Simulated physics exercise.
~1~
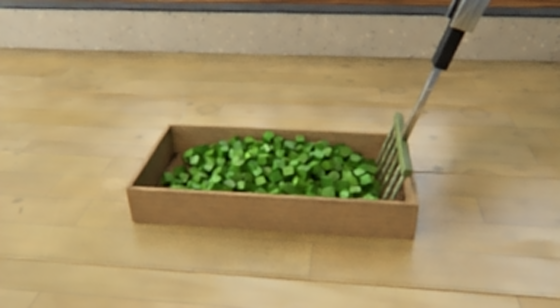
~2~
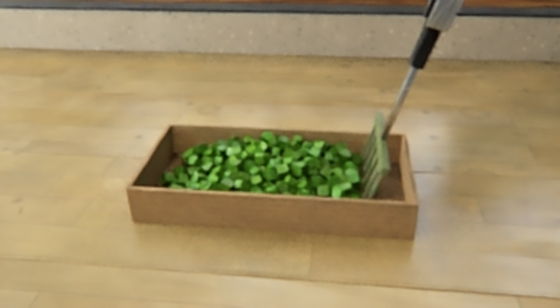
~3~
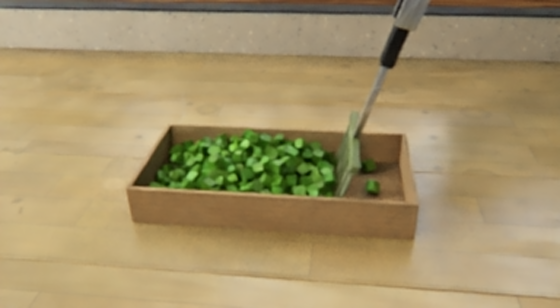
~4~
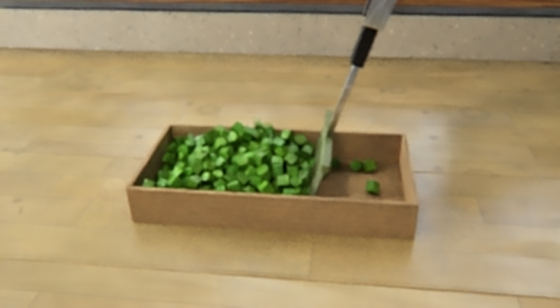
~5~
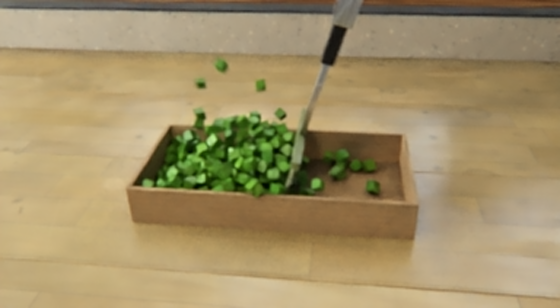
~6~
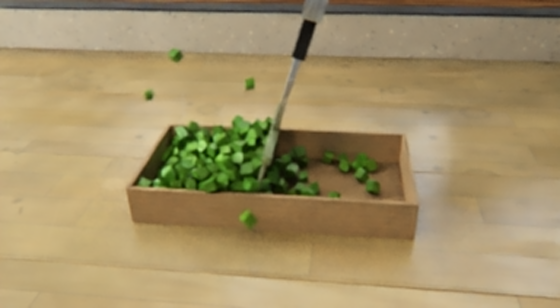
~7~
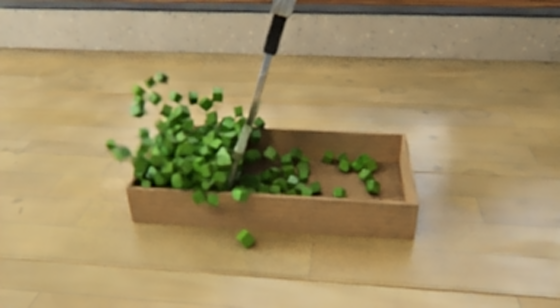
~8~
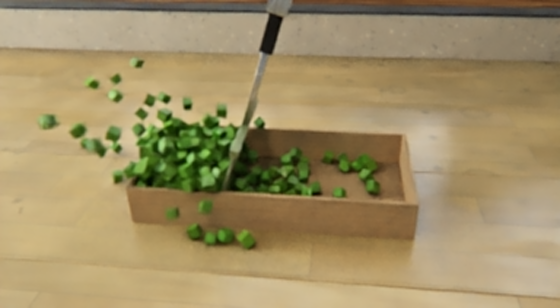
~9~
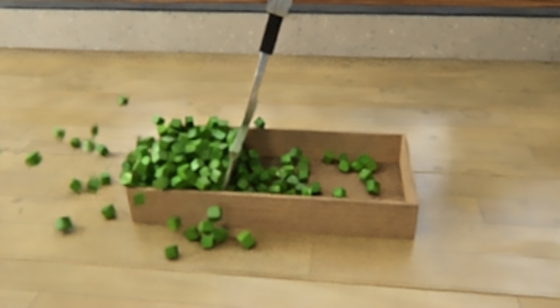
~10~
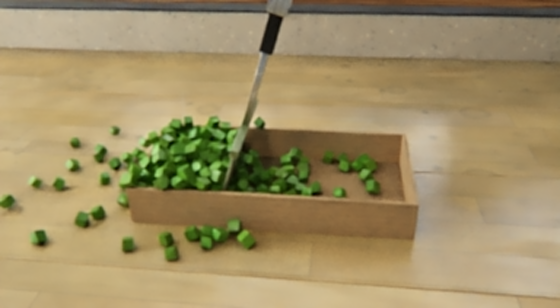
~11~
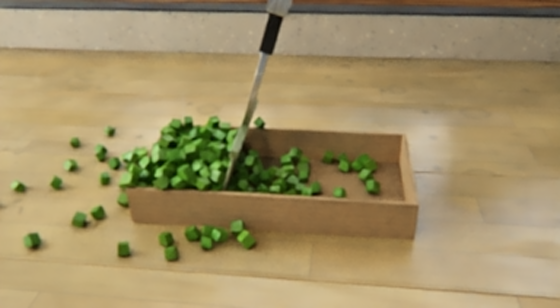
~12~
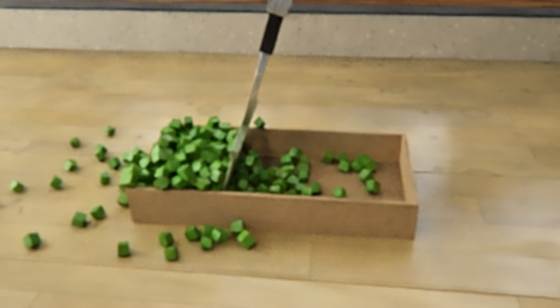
Bright green vegetable dice fill a shallow brown open trough on a pale wooden surface, seen from the front and slightly above. A rake with a dark and silver handle stands at the right end inside the trough. It sweeps left, pushing the dice into a steeper heap and leaving a few scattered behind it. As the heap crowds the left end, some pieces fly up and others spill over the front and left sides. The rake stops left of centre and stays there, with most dice still in the trough and a small share lying still on the surface.
